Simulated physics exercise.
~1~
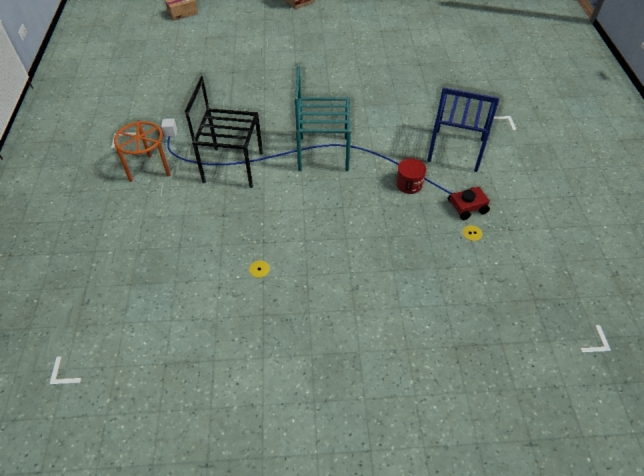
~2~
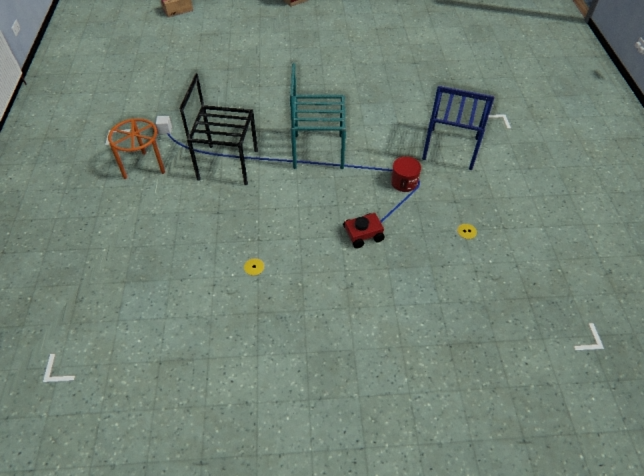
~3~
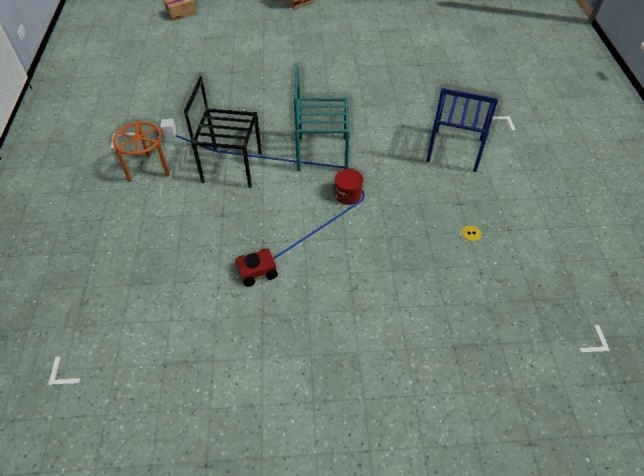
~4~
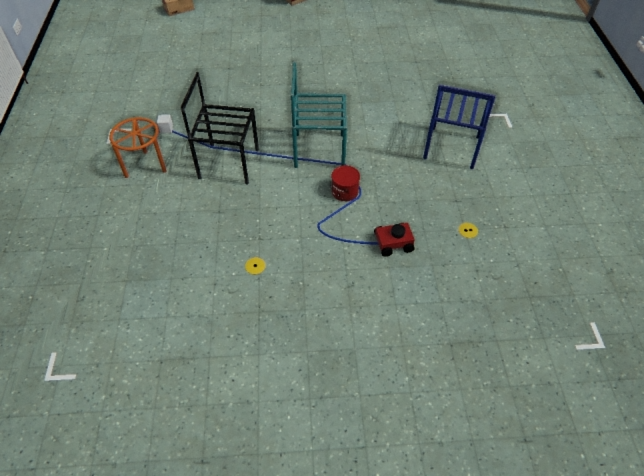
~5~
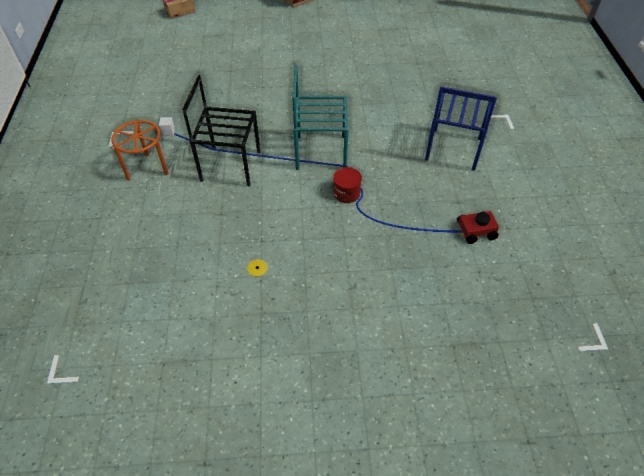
A green tiled hallway floor marked with white tape corners is seen from above by a slightly swaying camera. An orange stool, a black chair, a teal chair and a blue chair stand in a row from left to right, while a blue lead winds past them and a red bucket to a small red cart at right. The cart rolls left to a yellow mark, and the tightening lead drags the bucket left. The cart then heads back right, its lead curving loosely, and stops at the other yellow mark. The bucket rests near the teal chair, the chairs and stool still in place.
